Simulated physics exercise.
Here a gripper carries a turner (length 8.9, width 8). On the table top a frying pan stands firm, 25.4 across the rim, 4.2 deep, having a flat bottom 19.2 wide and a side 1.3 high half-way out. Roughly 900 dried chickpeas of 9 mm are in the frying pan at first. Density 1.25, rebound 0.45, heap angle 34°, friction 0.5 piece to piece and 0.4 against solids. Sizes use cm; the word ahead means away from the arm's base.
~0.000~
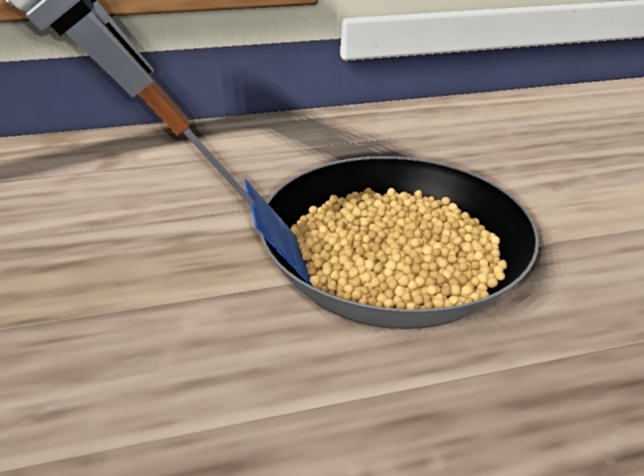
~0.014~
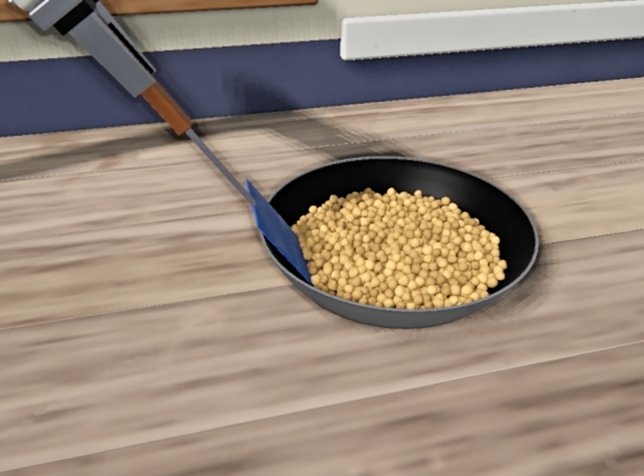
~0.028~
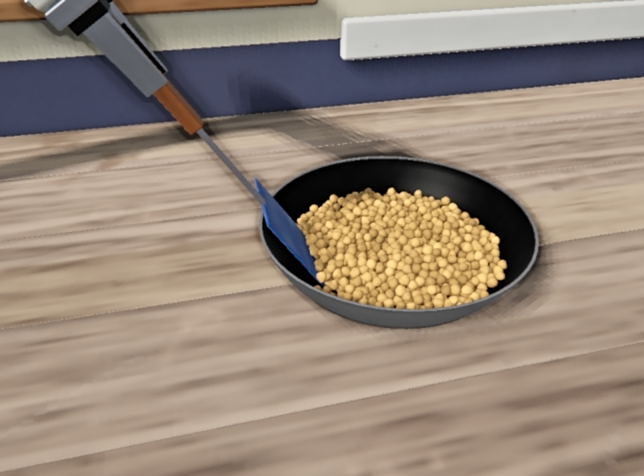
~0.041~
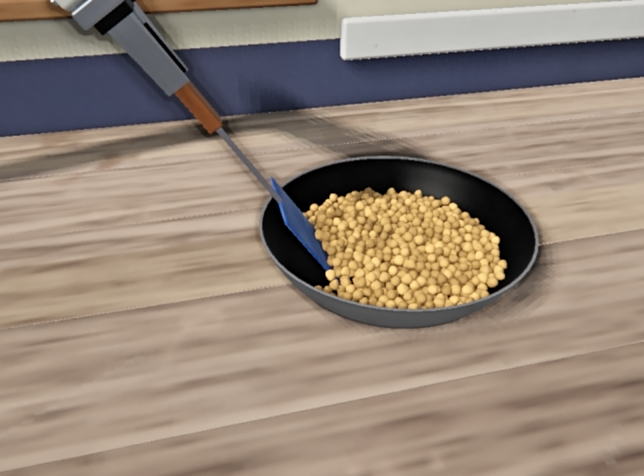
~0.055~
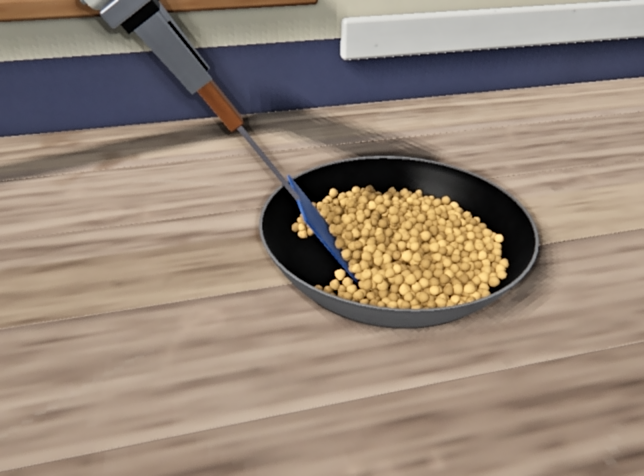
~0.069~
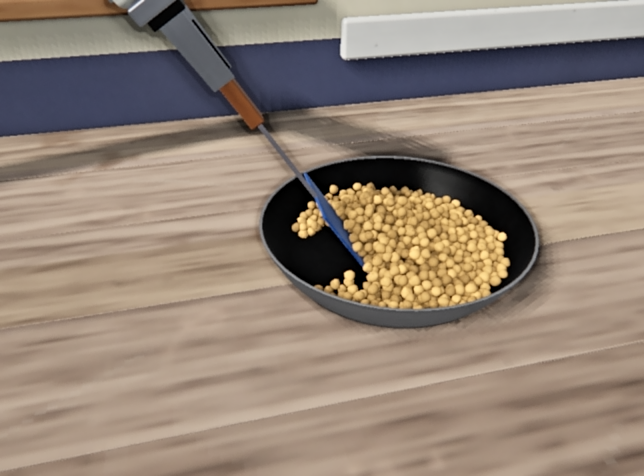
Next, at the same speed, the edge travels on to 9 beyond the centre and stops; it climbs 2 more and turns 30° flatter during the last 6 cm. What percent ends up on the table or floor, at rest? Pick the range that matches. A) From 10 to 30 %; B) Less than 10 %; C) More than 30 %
The answer is A.
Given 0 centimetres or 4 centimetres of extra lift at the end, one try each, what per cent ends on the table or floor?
Estimates, in order: 10 % then 20 %.
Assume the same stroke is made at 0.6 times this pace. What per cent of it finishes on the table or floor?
10 %.
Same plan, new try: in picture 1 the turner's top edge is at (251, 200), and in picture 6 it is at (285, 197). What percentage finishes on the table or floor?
5 per cent.
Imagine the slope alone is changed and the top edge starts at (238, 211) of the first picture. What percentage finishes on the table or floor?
Roughly 15 percent ends on the table or floor.
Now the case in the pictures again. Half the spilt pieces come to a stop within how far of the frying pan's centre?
Distance, approx.: 24 cm.
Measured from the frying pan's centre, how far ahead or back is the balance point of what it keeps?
Ahead, by around 4.0 cm.
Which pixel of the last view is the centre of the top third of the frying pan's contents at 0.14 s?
Near pixel (443, 220).
After 0.10 s, sloping 58°, highest piece 8 above the table; 900 in the frying pan.
After 0.14 s, sloping 49°, highest piece 8 above the table; 900 in the frying pan.
After 0.35 s, sloping 28°, highest piece 8 above the table; 726 in the frying pan, 160 on the table or floor, 14 on the blade or in flight.
After 1.40 s, sloping 28°, highest piece 5 above the table; 726 in the frying pan, 174 on the table or floor.
At rest, 726 in the frying pan, 174 on the table or floor. That is 19 % on the table or floor.
